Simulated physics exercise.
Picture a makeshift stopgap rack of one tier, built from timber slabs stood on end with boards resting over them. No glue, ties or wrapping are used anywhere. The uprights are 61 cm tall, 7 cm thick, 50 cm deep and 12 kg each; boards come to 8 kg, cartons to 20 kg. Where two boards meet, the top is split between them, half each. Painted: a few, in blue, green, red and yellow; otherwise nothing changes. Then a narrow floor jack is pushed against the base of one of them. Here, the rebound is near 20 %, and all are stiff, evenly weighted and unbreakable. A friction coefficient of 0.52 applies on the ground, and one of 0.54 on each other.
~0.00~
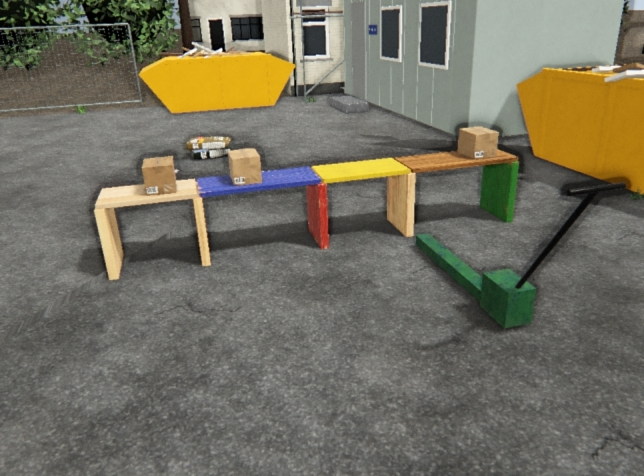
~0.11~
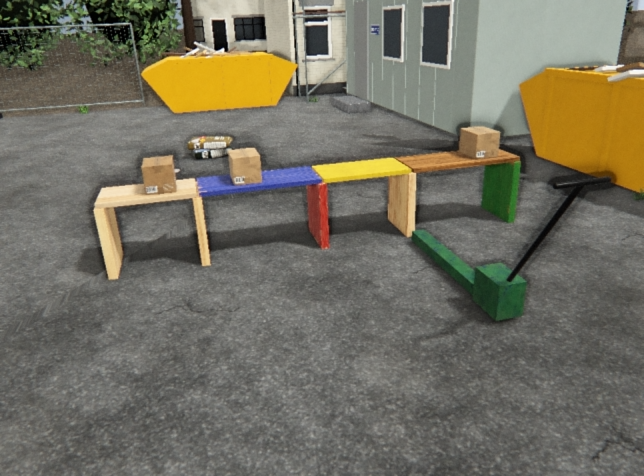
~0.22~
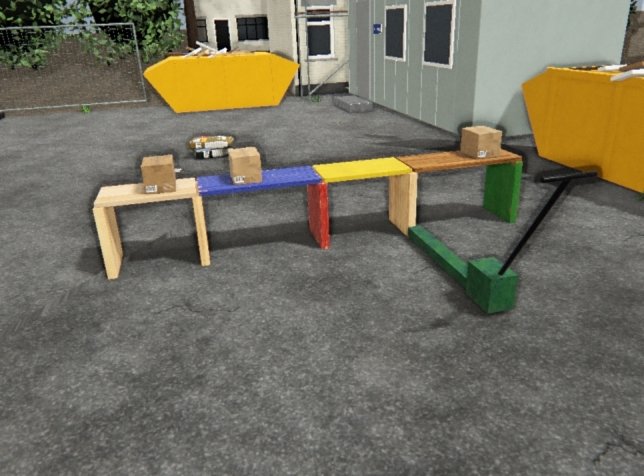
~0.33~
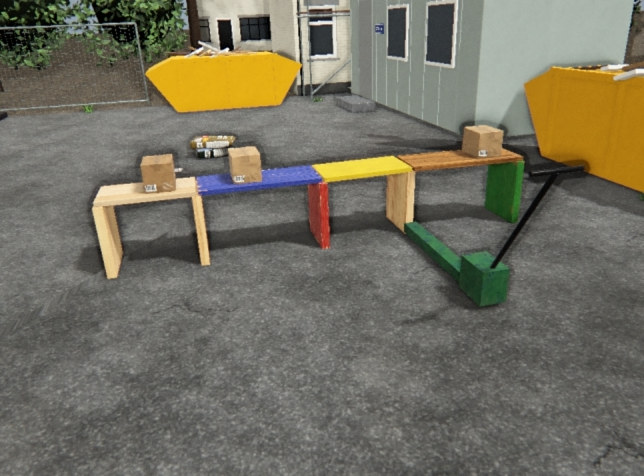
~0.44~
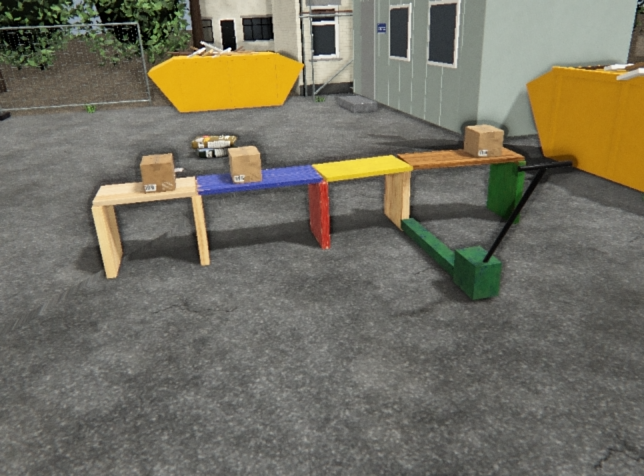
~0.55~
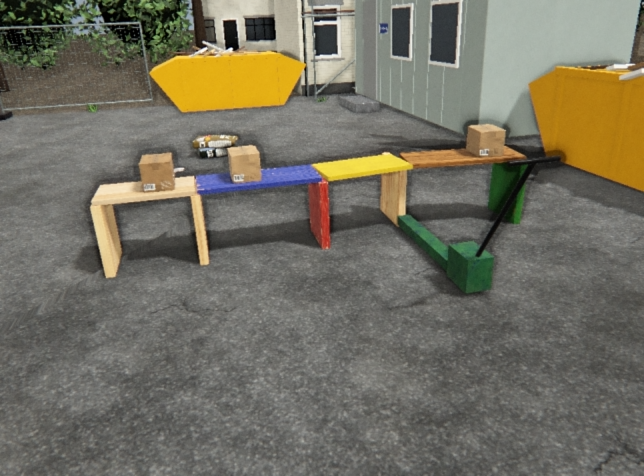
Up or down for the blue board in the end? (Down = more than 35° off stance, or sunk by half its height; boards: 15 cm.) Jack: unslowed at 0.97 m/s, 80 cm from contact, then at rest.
Ends up.
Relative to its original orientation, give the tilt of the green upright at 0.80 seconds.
It's at some 5 degrees.
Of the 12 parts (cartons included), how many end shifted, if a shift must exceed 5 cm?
Number shifted: 5.
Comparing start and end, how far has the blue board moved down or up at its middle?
Lower, by roughly 0 cm.
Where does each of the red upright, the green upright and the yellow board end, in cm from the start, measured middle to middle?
Red 0, green 40, yellow 60.
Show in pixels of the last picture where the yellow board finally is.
Around (356, 213).
Around 0.80 s, 2 of the 12 pieces down; blue board unmoved; green upright tipped 6°.
Around 1.08 s, 4 of the 12 pieces down; blue board unmoved; yellow board tipped 67°, 21 cm lower.
Finally (5.5 s), 4 of the 12 pieces down; blue board unmoved; green upright on its side; yellow board tipped 9°, 54 cm lower. Seen by the last camera, middles, blue board near (258, 179), green upright near (534, 210).
